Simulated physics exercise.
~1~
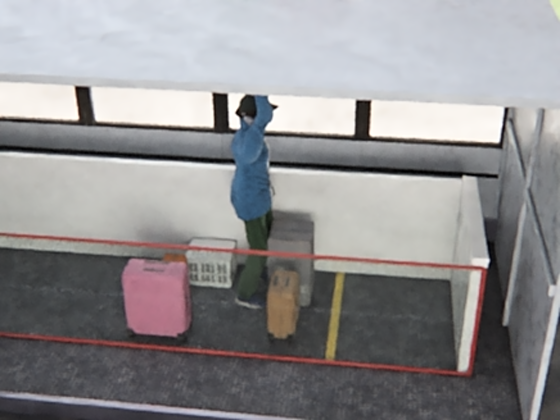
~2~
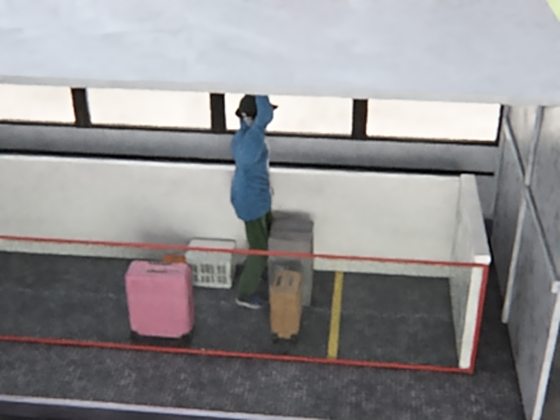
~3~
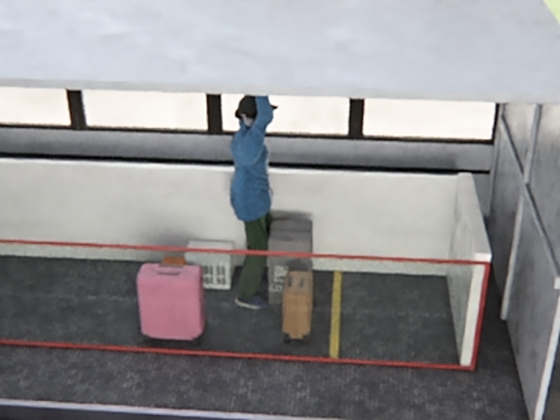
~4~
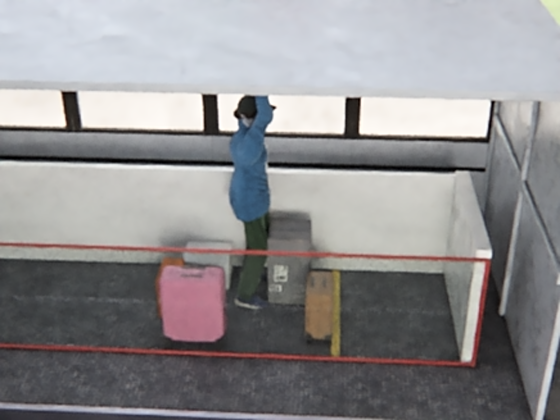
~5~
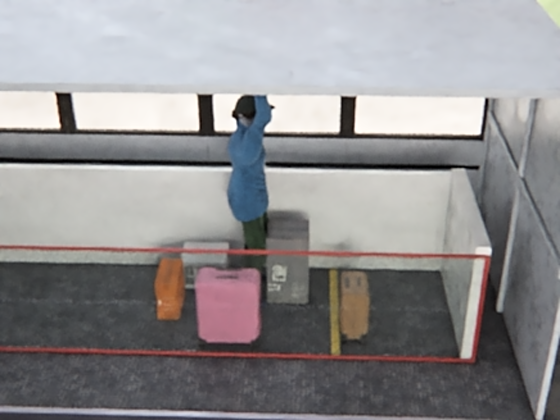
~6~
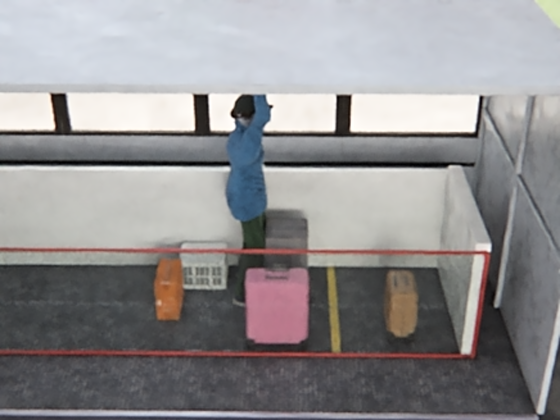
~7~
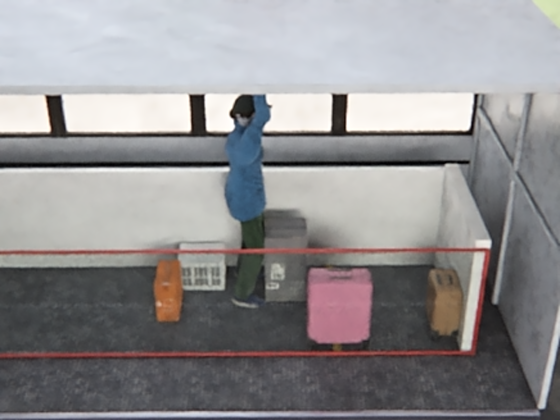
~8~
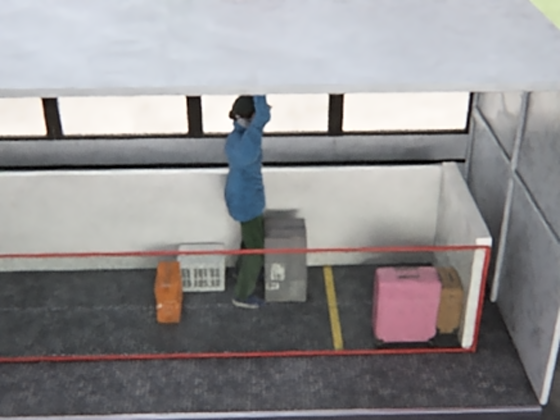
In the video, a figure in a blue coat stands still with an arm raised among luggage as a small brown case and a big pink case roll right past a yellow line, ending upright together near the end wall, while an orange case, white crate and grey bag stay put.
